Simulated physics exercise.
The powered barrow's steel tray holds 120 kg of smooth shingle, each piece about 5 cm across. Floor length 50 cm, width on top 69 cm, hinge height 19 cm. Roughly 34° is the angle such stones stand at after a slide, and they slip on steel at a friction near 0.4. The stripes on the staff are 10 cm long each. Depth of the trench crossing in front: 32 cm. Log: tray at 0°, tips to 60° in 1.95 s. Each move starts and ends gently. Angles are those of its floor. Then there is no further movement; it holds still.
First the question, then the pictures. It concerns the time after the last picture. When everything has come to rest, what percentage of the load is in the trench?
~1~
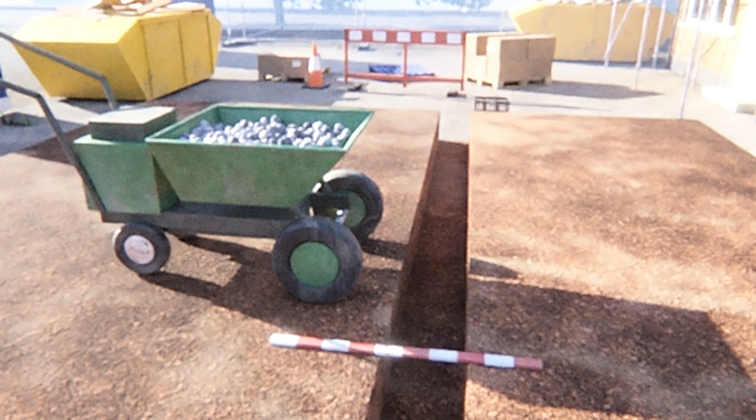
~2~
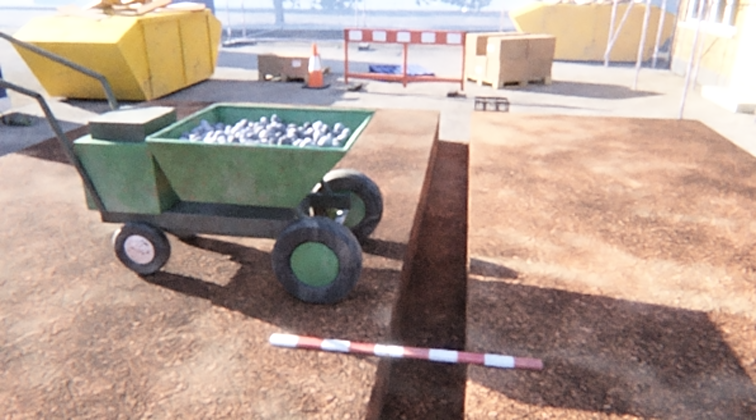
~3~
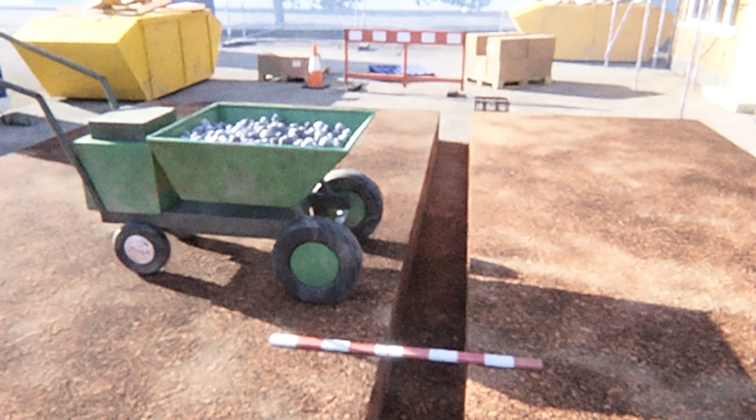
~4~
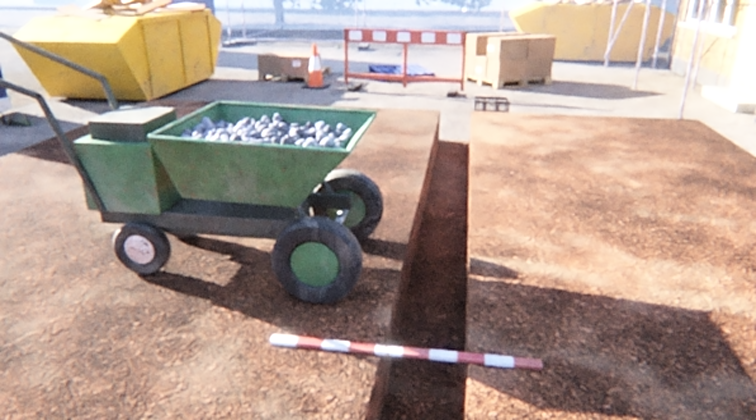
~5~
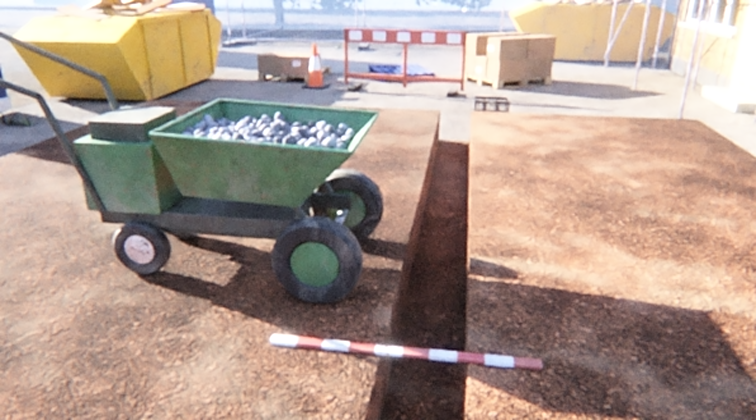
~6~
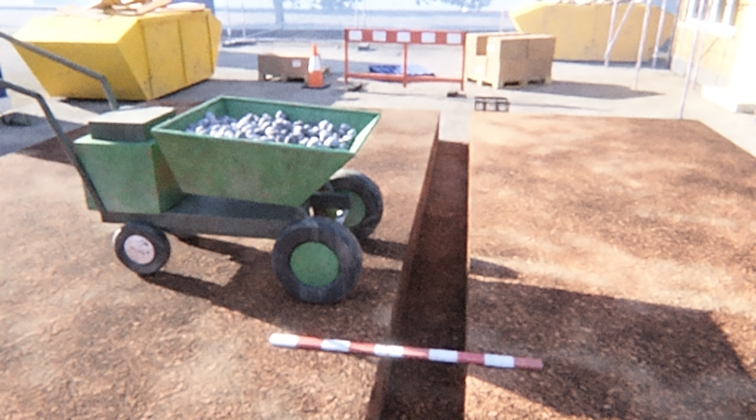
About 53 per cent.
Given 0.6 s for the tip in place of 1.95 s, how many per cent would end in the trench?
It'd be some 30 per cent.
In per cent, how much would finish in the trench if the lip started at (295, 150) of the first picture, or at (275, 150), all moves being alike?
About 95 and 100 per cent.
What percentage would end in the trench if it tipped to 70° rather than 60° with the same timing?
Around 35 per cent would finish in the trench.
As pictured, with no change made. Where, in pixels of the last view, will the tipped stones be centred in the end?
The stones end up centred near (462, 310).
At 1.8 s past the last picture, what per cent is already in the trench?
Close to 15 per cent at that time.
Then, 1.2 s after the last picture the floor is at 51°, 100 % in the tray; the foremost stones are at (440, 195).
Then, 1.8 s after the last picture the floor is at 60°, 53 % in the tray, 13 % in the trench, 33 % past the trench; the foremost stones are at (566, 282).
Then, 2.1 s after the last picture the floor is at 60°, 29 % in the tray, 22 % in the trench, 49 % past the trench; the foremost stones are at (637, 287).
Then, 4.0 s after the last picture the floor is at 60°, 0 % in the tray, 53 % in the trench, 47 % past the trench; the foremost stones are at (710, 316).
